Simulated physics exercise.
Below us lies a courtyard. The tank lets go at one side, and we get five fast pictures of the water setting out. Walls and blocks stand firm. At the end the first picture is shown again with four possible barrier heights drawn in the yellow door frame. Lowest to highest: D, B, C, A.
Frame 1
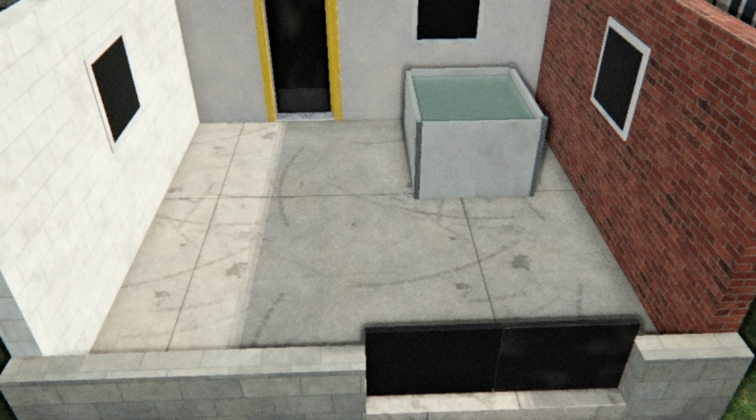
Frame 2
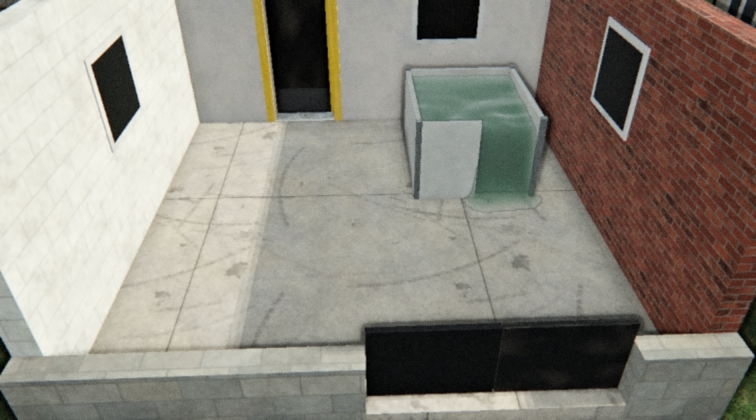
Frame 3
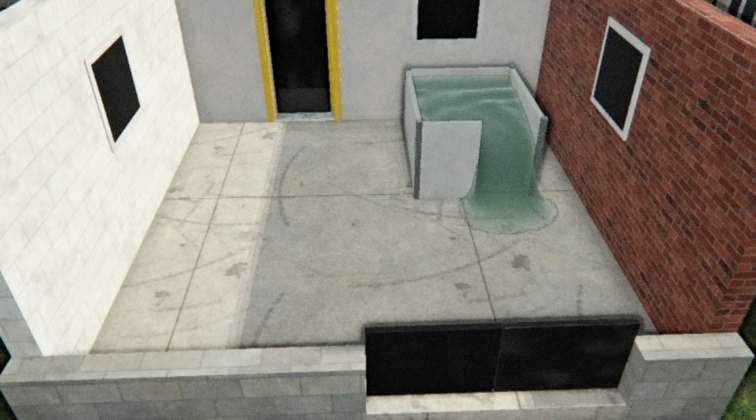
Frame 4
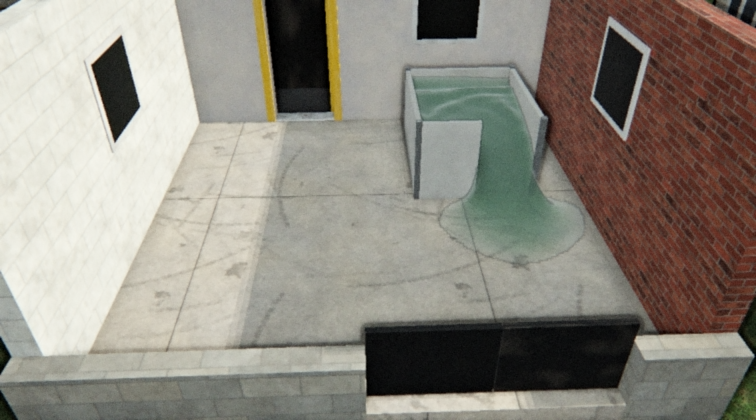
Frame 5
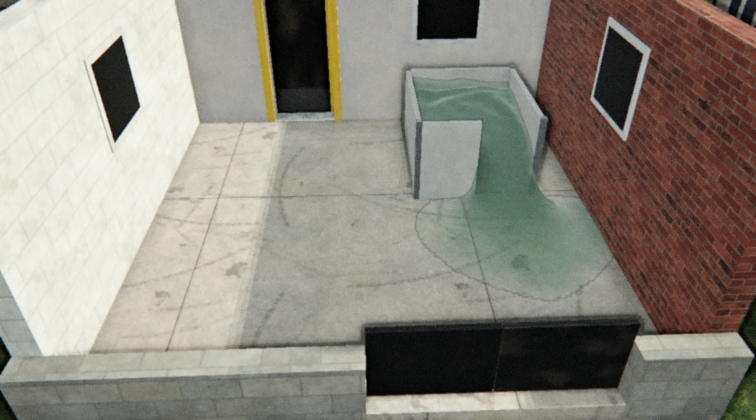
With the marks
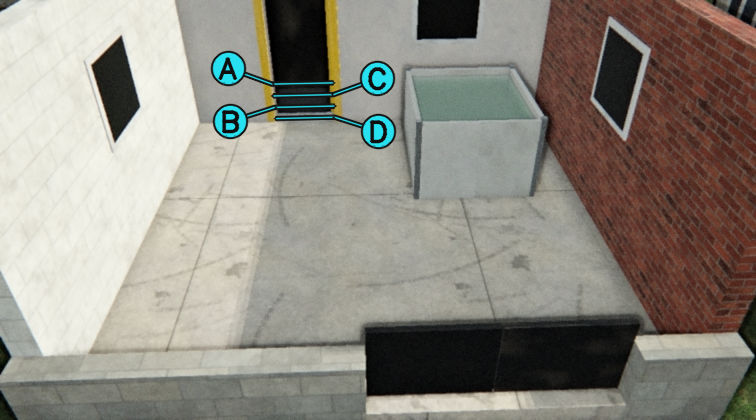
Green water pours from an opening in the tank and spreads across the courtyard floor.
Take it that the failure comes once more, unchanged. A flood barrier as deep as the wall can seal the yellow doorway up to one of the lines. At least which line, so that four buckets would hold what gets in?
Height B just does it.
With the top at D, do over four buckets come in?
Yes, that goes wrong.
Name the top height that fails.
That is height D.
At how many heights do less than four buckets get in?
Three of them.
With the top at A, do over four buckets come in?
No.
On the marked copy, A at (302, 83); B at (304, 106); C at (303, 95); D at (305, 117); from the bottom up D, B, C, A.
With A, nothing gets over.
With B, nothing gets over.
With C, nothing gets over.
With D, about 9 bucketfuls get in.
